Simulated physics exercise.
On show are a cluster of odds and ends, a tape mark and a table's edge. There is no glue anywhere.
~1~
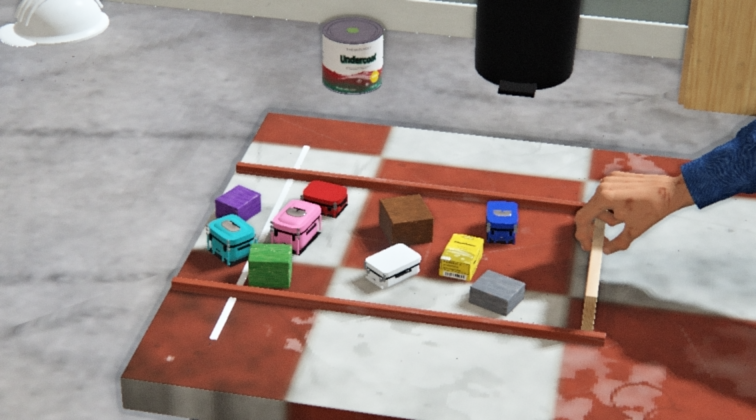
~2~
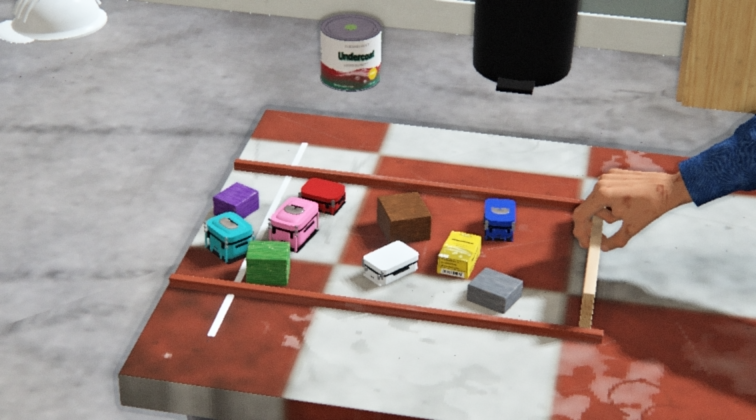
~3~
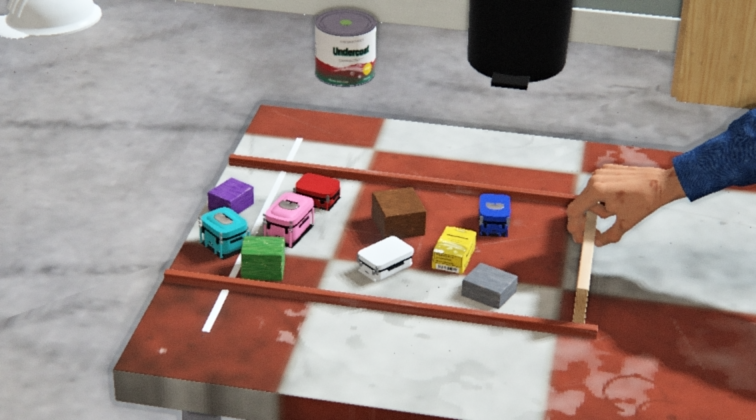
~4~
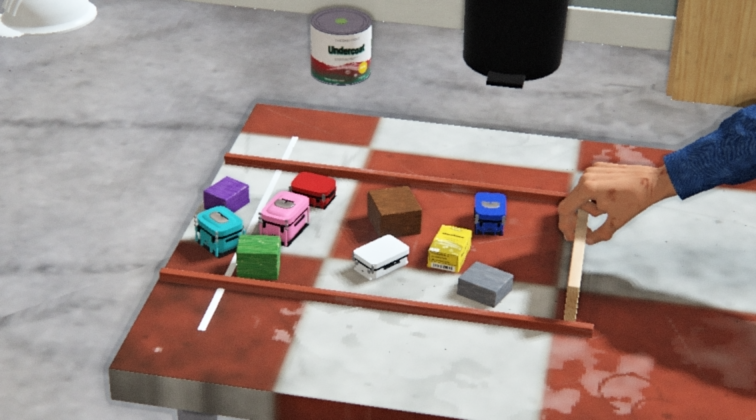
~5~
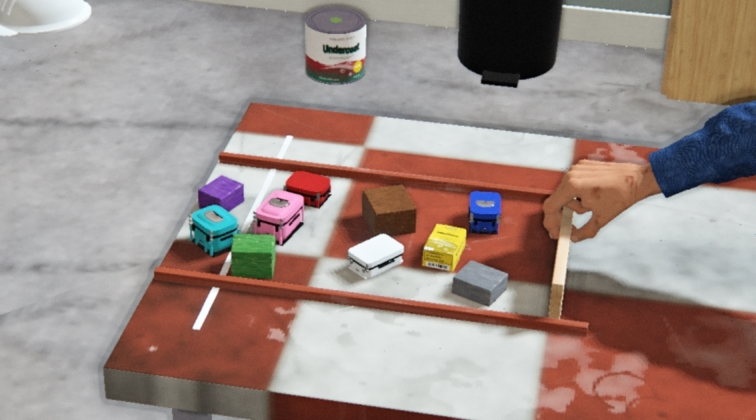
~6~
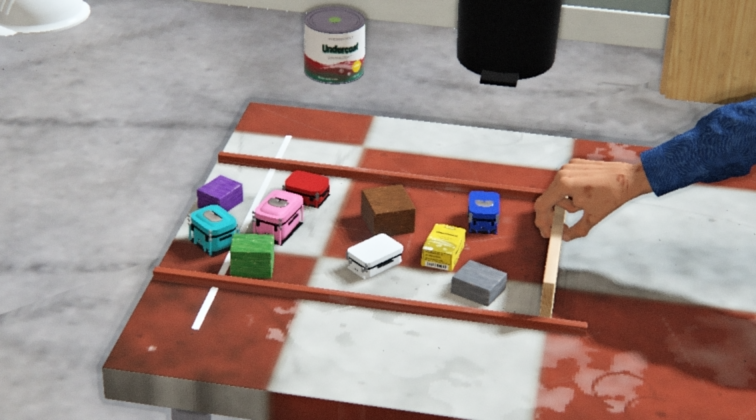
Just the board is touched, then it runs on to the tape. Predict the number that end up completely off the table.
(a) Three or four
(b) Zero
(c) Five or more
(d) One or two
a.
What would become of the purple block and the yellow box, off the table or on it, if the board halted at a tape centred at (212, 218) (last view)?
Purple block: Over the edge. Yellow box: Still there.
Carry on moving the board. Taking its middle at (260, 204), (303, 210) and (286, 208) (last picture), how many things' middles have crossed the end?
In order, that gives 3, then 0, then 0.
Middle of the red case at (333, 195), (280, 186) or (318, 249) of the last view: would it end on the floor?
Try by try, it stays put, then stays put, then drops away.
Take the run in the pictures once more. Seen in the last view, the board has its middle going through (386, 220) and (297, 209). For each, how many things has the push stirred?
At the first point the count is 5, at the second it's 10.
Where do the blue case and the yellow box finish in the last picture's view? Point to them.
Blue case: About (249, 180); yellow box: About (223, 232).
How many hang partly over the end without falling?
The figure is 3.
Early on, none off yet; purple block at rest near (220, 195); turquoise case at rest near (214, 230); green block at rest near (252, 256).
A while later, none off yet; purple block moving near (213, 193); turquoise case travelled about its own width near (187, 232); green block travelled about its own width near (205, 253).
Finally, the number that fall off is three or four; lost, pink case, green block, turquoise case and purple block.
